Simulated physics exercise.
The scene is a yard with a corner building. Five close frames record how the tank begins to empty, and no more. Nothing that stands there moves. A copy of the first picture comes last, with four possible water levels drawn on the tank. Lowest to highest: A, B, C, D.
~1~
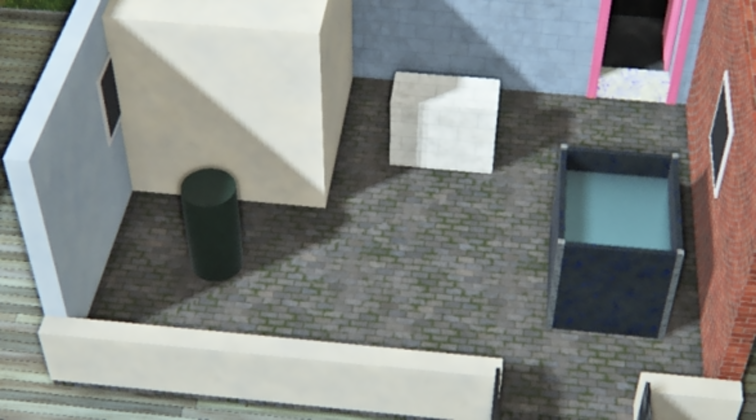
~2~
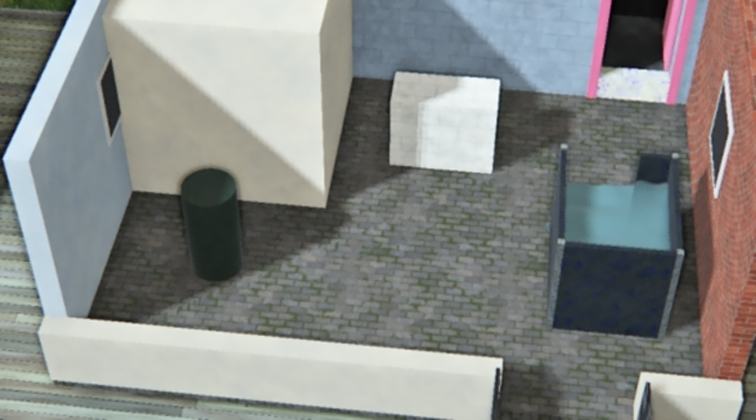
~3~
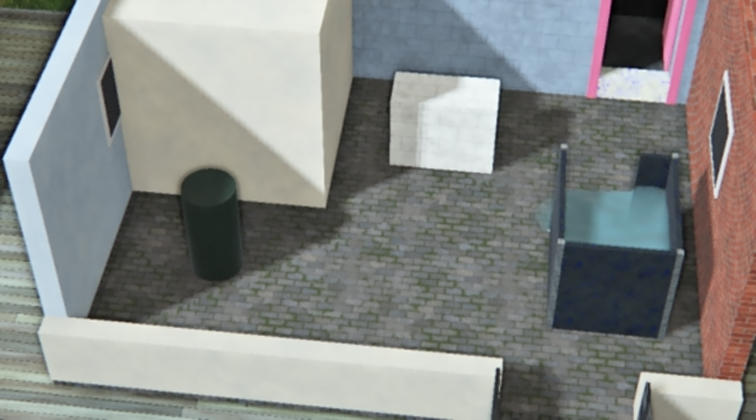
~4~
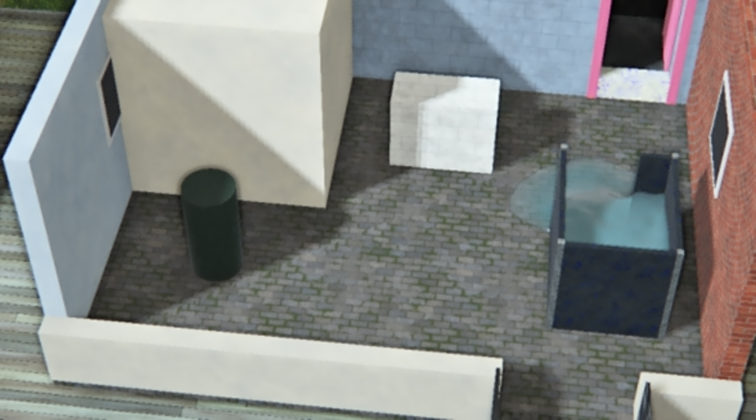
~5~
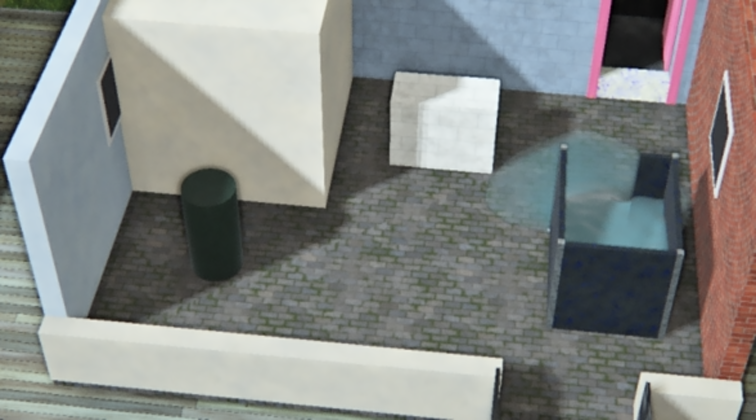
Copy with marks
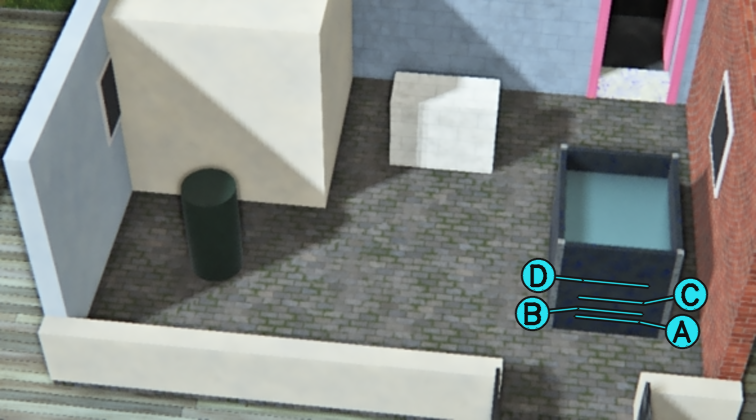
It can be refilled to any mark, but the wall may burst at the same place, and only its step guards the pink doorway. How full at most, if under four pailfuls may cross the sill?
D will do.
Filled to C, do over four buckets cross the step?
No, not at all.
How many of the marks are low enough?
All four.
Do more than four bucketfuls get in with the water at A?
No.
On the marked copy, A at (607, 319); B at (609, 311); C at (611, 300); D at (614, 283); from the bottom up A, B, C, D.
With A, nothing gets over.
With B, nothing gets over.
With C, nothing gets over.
With D, a splash gets over, under a bucket.
